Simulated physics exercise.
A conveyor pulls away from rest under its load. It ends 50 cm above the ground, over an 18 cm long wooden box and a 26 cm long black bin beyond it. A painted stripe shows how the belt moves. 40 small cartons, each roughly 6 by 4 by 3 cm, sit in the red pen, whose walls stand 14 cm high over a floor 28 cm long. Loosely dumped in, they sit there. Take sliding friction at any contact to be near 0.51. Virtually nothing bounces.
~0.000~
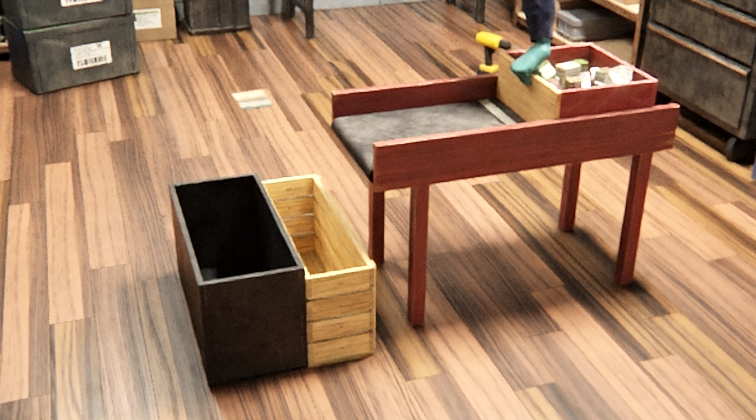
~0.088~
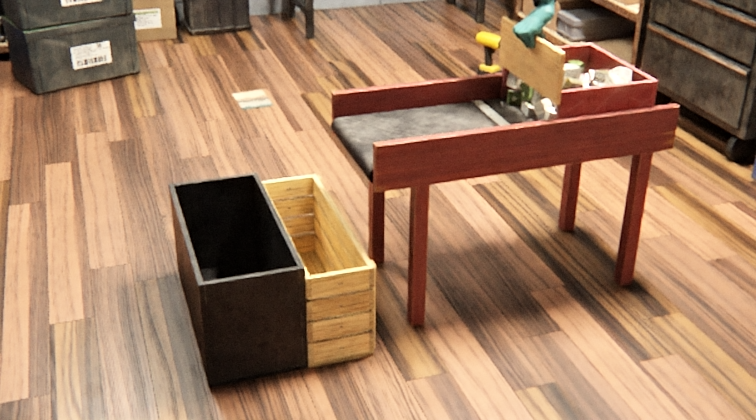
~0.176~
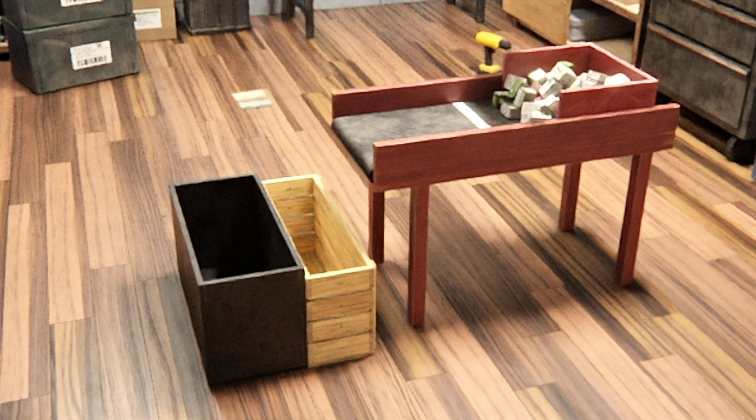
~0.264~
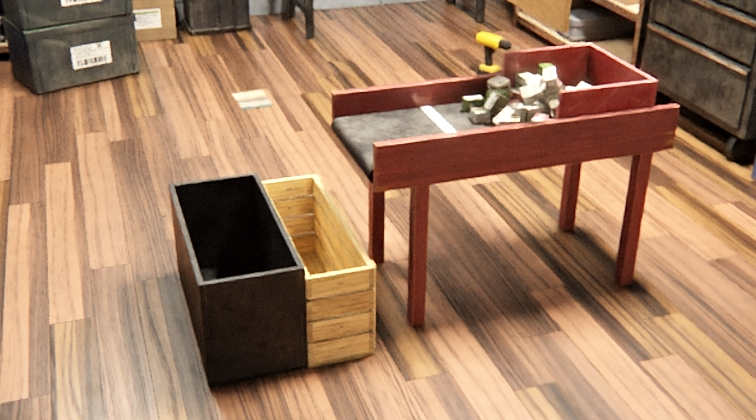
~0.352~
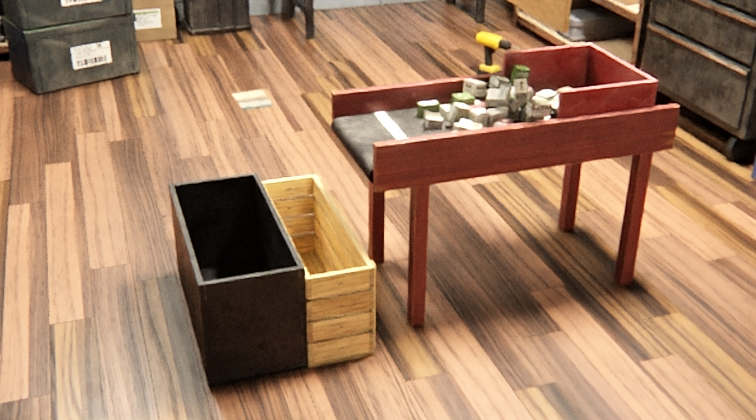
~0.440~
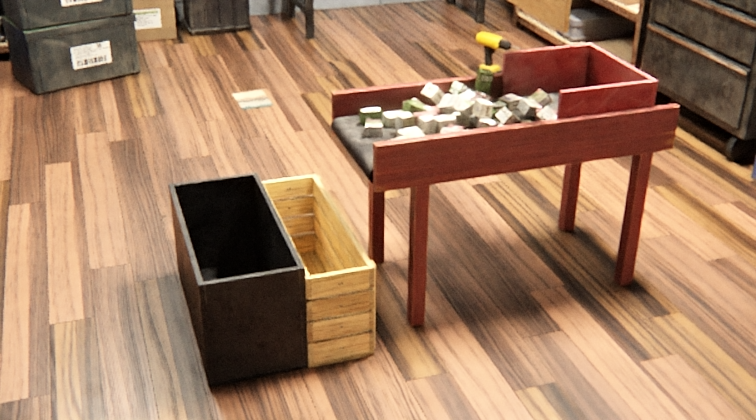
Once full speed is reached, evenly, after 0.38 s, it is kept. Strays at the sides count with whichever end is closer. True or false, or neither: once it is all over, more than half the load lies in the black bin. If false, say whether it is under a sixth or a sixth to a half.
True.
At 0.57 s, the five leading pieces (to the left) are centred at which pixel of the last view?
I'd put them at about (295, 149).
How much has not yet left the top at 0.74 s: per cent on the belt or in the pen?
About 10 per cent.
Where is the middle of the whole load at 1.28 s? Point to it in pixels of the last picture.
Somewhere near (231, 321) in pixels.
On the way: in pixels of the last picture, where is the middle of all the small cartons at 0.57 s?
(378, 129).
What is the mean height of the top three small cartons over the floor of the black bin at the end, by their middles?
About 9 cm.
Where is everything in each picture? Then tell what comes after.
In the first picture (each is followed by its nearest rim corner in this view), red pen, (561, 91); black bin, (204, 283); 0 cm of belt gone by; none out.
Red pen, (561, 91); 2 cm of belt gone by, in the second picture.
Red pen, (561, 91); 8 cm of belt gone by; 5 out, in the third picture.
Red pen, (561, 91); 18 cm of belt gone by; 12 out, the lowest carton at (480, 115), in the fourth picture.
Red pen, (561, 91); 33 cm of belt gone by; 26 out, the lowest carton at (466, 129), in the fifth picture.
Red pen, (561, 91); black bin, (204, 283); 50 cm of belt gone by; 33 out, the lowest carton at (395, 119), in the sixth picture.
After 0.57 s, 28 on the belt and 12 in the air.
After 0.74 s, 7 in the black bin, 5 on the belt and 28 in the air.
After 0.98 s, 30 in the black bin and 10 in the air.
When it is over (at 1.28 s), 33 in the black bin and 7 on the ground beyond the black bin. Asked share, 33 of 40, 82 per cent.
